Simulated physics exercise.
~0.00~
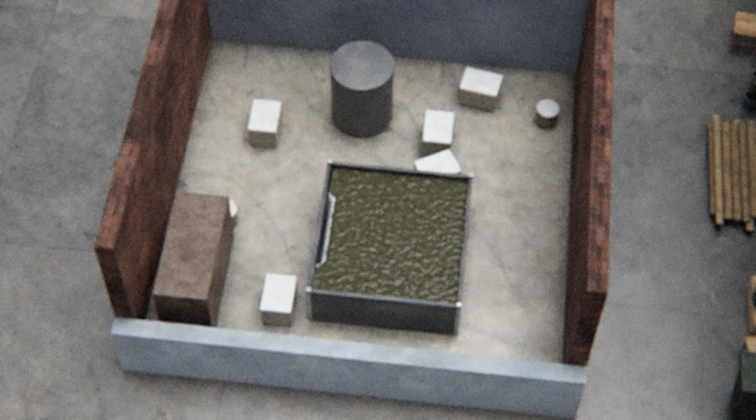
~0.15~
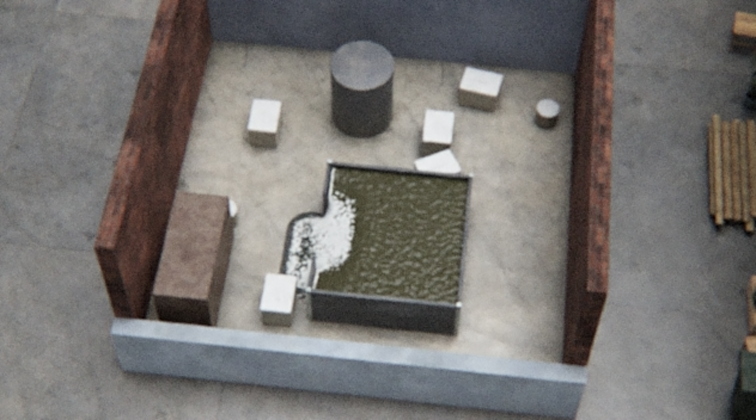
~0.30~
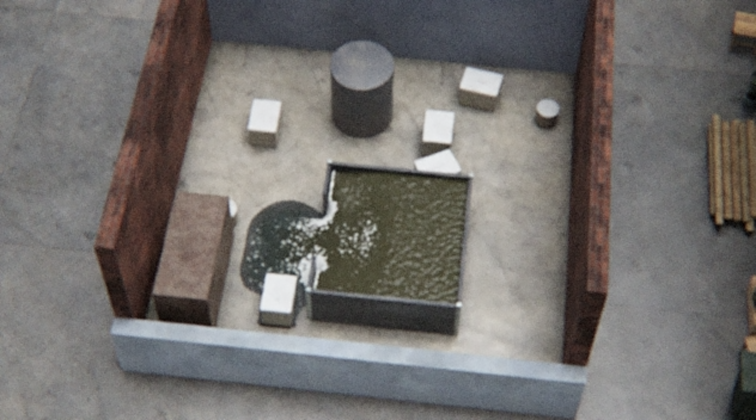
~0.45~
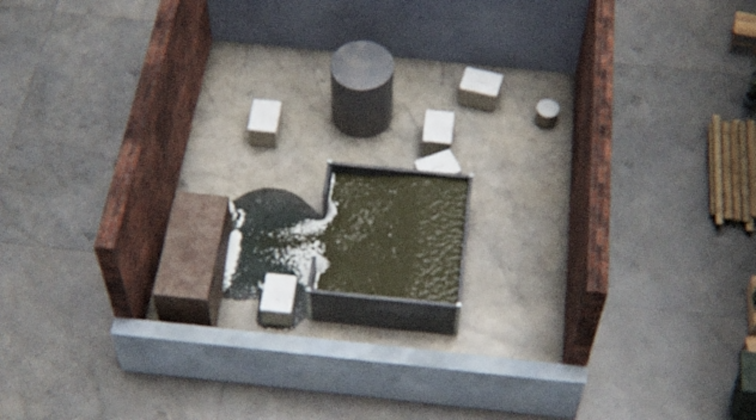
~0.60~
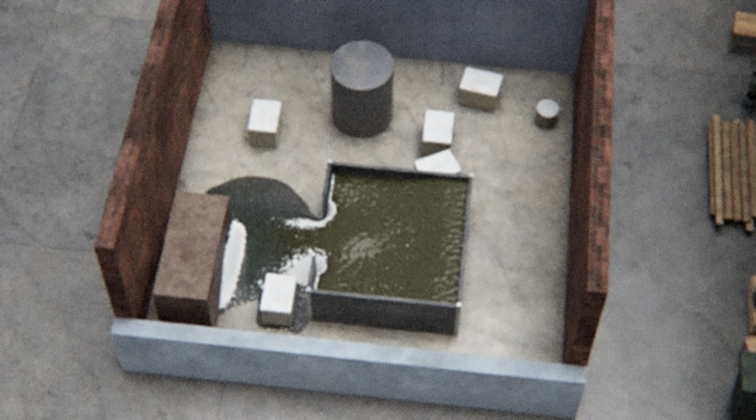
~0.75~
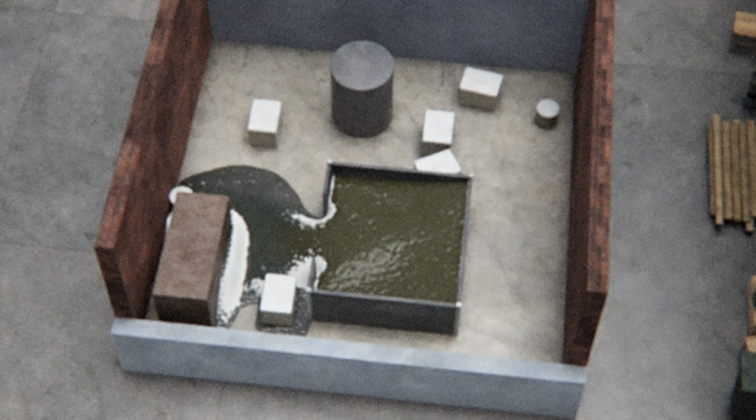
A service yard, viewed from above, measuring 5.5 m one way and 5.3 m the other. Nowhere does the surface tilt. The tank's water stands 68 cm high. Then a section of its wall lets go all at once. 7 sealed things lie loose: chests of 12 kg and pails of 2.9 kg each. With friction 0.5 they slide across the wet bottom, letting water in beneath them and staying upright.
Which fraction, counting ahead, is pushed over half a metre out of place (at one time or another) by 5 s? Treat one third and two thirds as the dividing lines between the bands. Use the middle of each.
I expect one to two thirds of them.
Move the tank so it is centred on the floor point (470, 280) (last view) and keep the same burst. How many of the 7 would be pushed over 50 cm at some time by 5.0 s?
That gives 3 of them.
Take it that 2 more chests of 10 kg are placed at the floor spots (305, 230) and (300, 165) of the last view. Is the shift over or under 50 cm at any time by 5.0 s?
One by one I'd say farther than that and not that far.
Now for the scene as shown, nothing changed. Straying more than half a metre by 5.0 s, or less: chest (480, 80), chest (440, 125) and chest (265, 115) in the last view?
Beyond the mark, within the mark, beyond the mark.
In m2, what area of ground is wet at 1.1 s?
About 8.5 m2.
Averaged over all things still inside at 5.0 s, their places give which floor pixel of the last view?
Close to (437, 155).
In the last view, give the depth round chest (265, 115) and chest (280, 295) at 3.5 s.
Roughly 4 and 11 cm.
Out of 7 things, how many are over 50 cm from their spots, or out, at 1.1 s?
I make it 1.
After 1.1 s 1 of 7 are over 50 cm from their spots; 1 afloat.
After 2.2 s 1 of 7 are over 50 cm from their spots; 1 afloat.
After 3.5 s 1 of 7 are over 50 cm from their spots; 2 afloat.
After 5.0 s 3 of 7 are over 50 cm from their spots, and 3 have been at some point; 3 afloat.
